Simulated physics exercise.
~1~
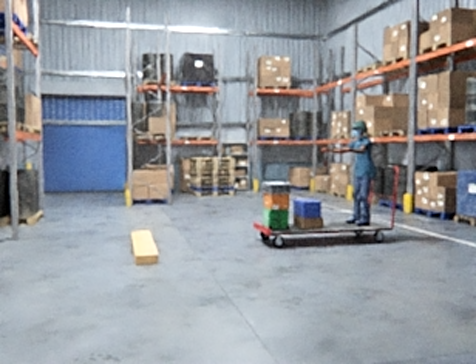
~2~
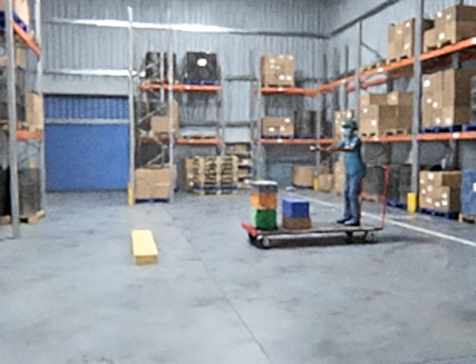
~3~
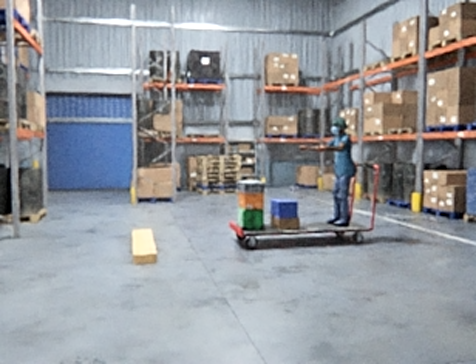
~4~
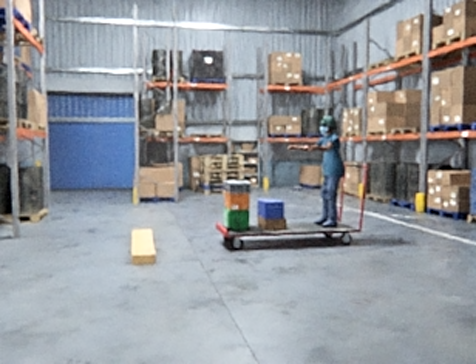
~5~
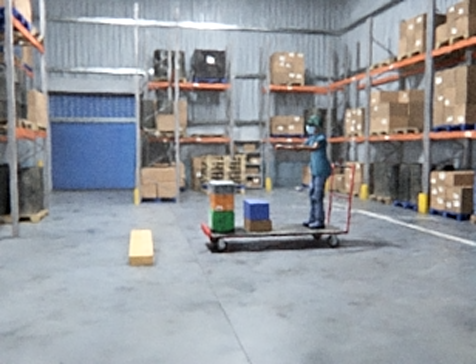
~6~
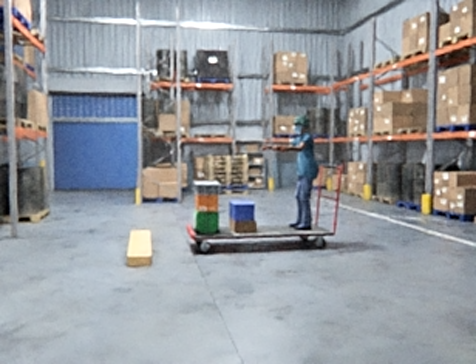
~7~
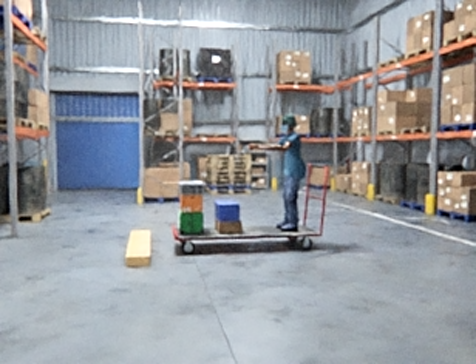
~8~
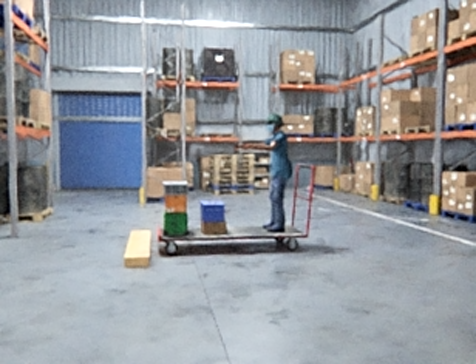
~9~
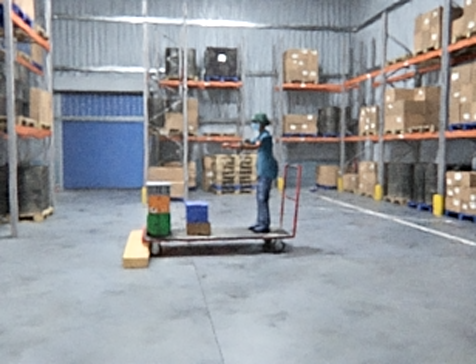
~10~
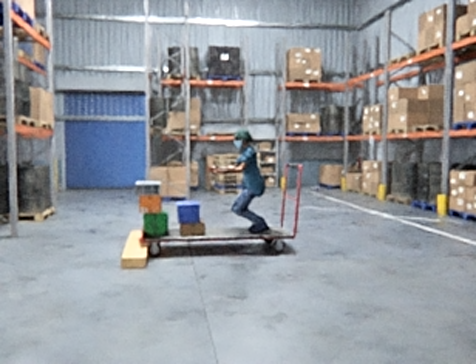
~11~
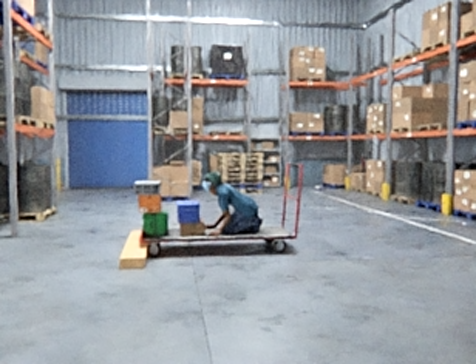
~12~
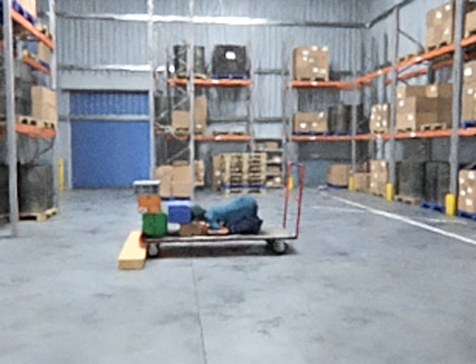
Warehouse with a flat cart rolling left into a yellow block and stopping, the standing rider crumpling forward beside still-stacked boxes.
